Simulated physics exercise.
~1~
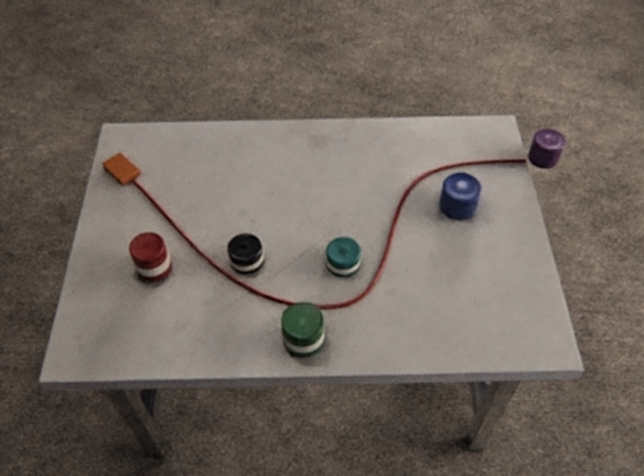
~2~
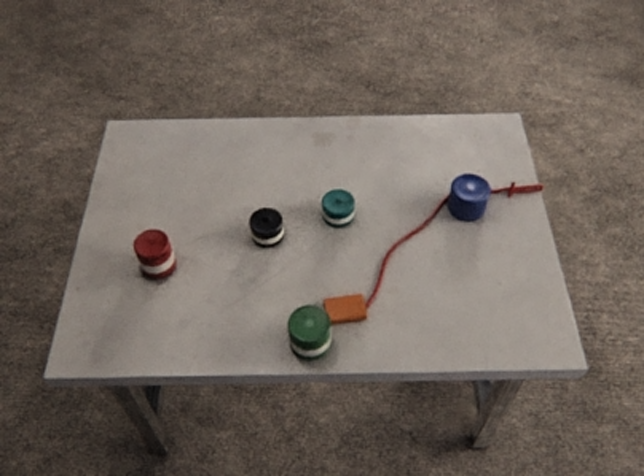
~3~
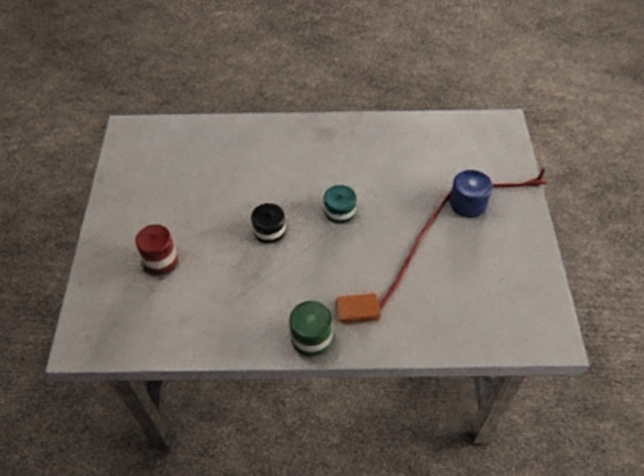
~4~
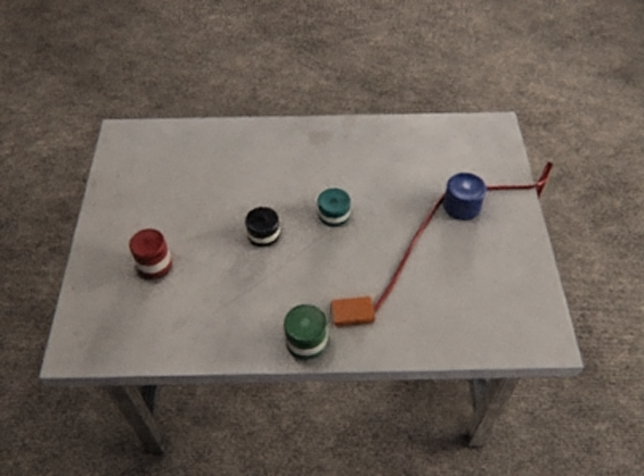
In the video, a purple cylinder tied by a red cord to an orange block drops off a table's right edge, dragging the block right and toward the front. The cord shifts black and teal tins slightly, and the block ends beside the green tin, the cord bent around the blue tub.
